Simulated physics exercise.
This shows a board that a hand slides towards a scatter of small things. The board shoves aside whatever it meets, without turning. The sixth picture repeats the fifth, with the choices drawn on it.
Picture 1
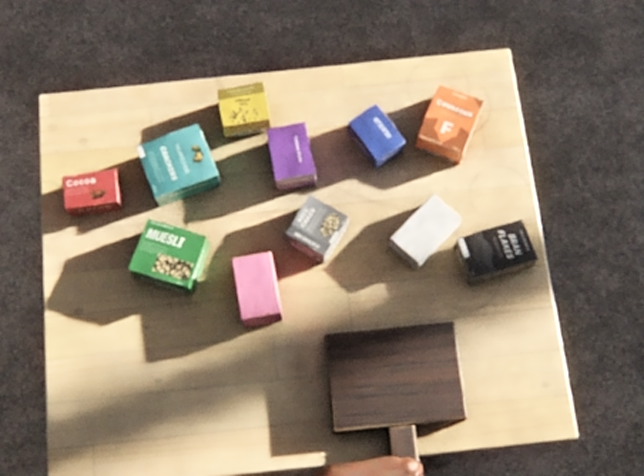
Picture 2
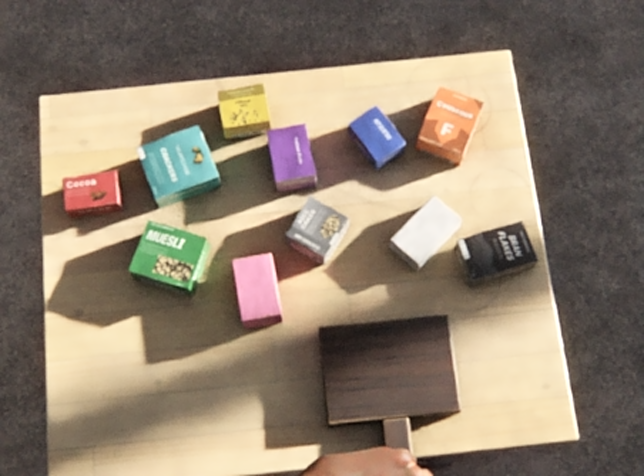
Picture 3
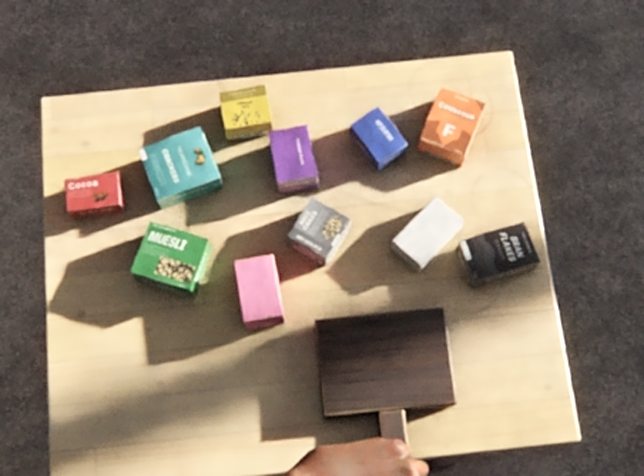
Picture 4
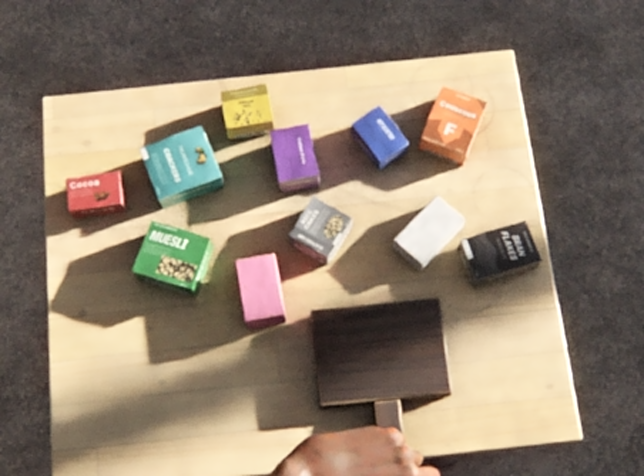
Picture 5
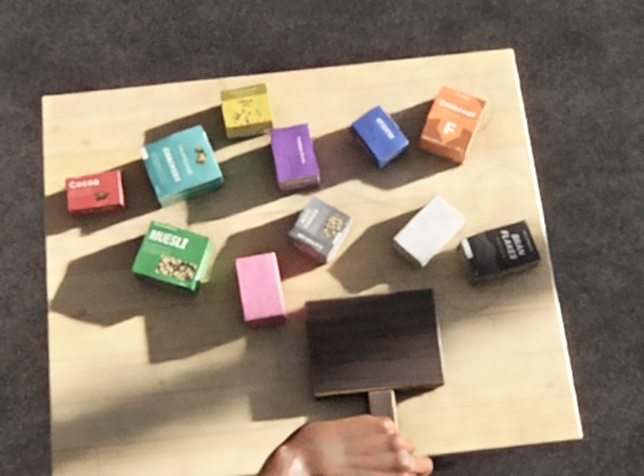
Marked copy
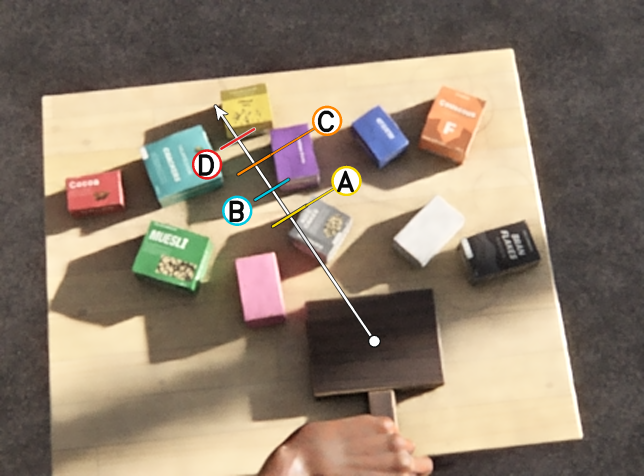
A hand slides a dark board slowly up and slightly left below scattered colourful boxes.
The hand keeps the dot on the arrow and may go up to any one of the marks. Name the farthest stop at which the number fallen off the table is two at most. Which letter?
No third one falls up to D.
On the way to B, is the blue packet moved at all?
No.
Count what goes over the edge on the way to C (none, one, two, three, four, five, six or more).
One.
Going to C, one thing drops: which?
The purple box goes over.
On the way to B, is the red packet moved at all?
By then, no.
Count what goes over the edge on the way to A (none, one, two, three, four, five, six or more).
The count is none.
On the marked copy, A at (290, 216); B at (272, 190); C at (255, 164); D at (237, 139); the arrow from (374, 341) to (215, 106); the white dot at (374, 341).
With D. Early on, board (322, 267); purple box (294, 149); white block (430, 228).
Further on, board (274, 196); purple box (285, 81); yellow box (240, 90).
At the end, board (238, 143); purple box over the edge; yellow box (233, 78); one fallen.
As for the rest, A is within the limit but short; B is within the limit but short; C is within the limit but short.
